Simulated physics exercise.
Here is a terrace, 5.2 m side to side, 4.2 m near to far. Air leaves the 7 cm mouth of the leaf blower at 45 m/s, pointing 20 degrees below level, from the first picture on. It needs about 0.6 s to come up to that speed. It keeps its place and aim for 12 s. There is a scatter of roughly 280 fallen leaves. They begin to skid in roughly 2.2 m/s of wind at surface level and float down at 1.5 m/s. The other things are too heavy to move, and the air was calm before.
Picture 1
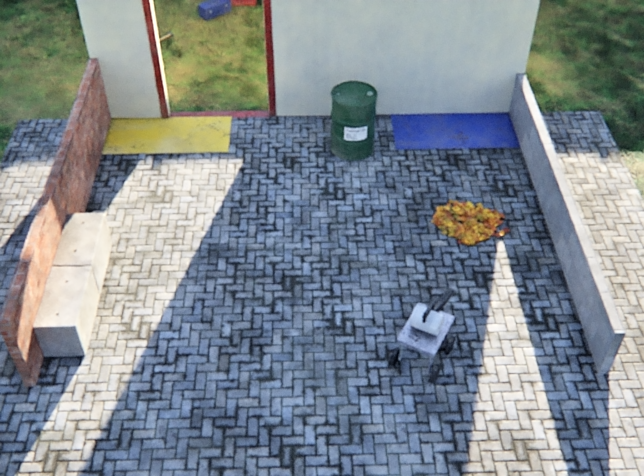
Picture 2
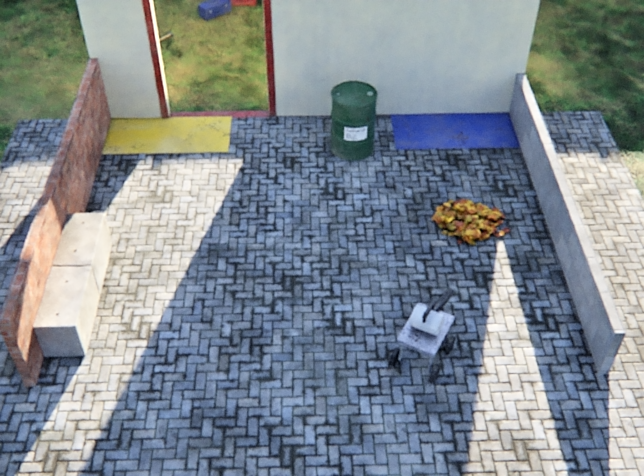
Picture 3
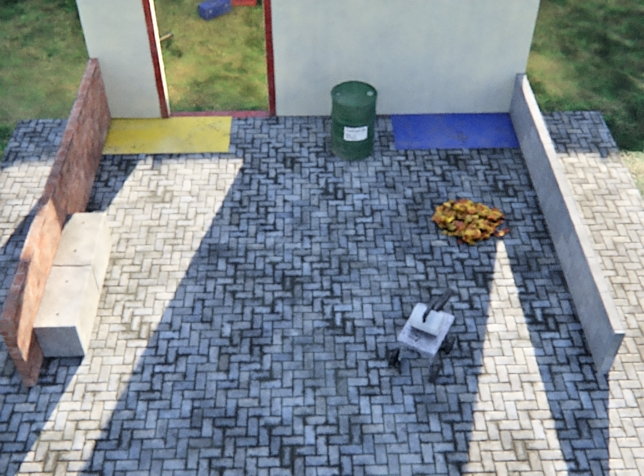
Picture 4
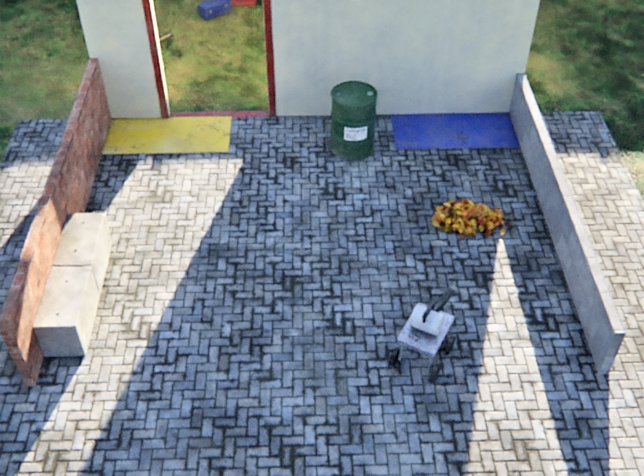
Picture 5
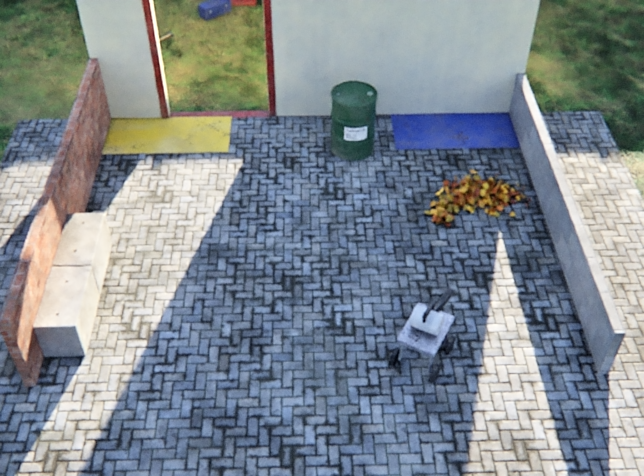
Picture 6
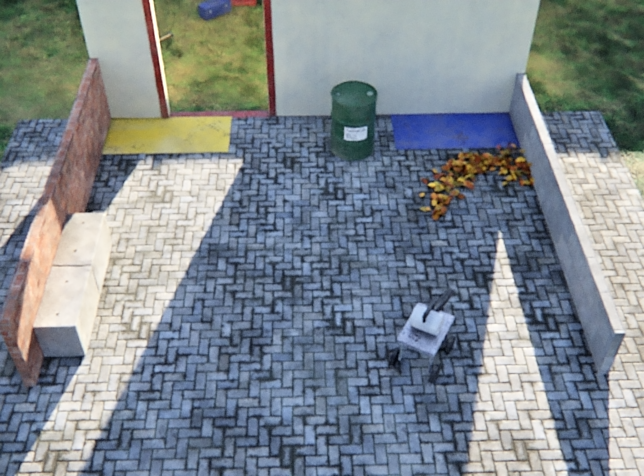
A pile of orange and yellow leaves sits still on the paving beyond a small leaf blower, right of a green barrel. The leaves then stir and spread apart, sliding away from the blower until they lie in a loose, scattered band reaching toward the blue patch and the right-hand wall.
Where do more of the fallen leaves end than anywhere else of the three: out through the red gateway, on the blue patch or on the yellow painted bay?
The biggest group is at the blue one.
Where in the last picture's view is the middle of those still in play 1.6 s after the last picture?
Near (464, 117).
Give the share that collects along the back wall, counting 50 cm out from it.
Some 100 per cent.
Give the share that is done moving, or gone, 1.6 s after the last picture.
Near 30 %.
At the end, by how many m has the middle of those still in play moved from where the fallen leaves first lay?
About 2.0 m.
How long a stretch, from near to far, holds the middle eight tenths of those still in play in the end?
About 0.0 m.
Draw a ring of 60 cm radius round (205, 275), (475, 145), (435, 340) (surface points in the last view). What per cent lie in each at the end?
In turn about 0 %, 20 %, 0 %.
Then, 1.6 s after the last picture, 75 % are on the move or not yet settled, 93 % are on the blue patch, 0 % on the yellow painted bay and 0 % out through the red gateway; the middle of those still in play is near (464, 117).
Then, 3.0 s after the last picture, 55 % are on the move or not yet settled, 93 % are on the blue patch, 0 % on the yellow painted bay and 0 % out through the red gateway; the middle of those still in play is near (459, 117).
Then, 5.8 s after the last picture, 37 % are on the move or not yet settled, 94 % are on the blue patch, 0 % on the yellow painted bay and 0 % out through the red gateway; the middle of those still in play is near (451, 116).
Then, 11.1 s after the last picture, at the end, 94 % are on the blue patch, 0 % on the yellow painted bay and 0 % out through the red gateway; the middle of those still in play is near (451, 113).
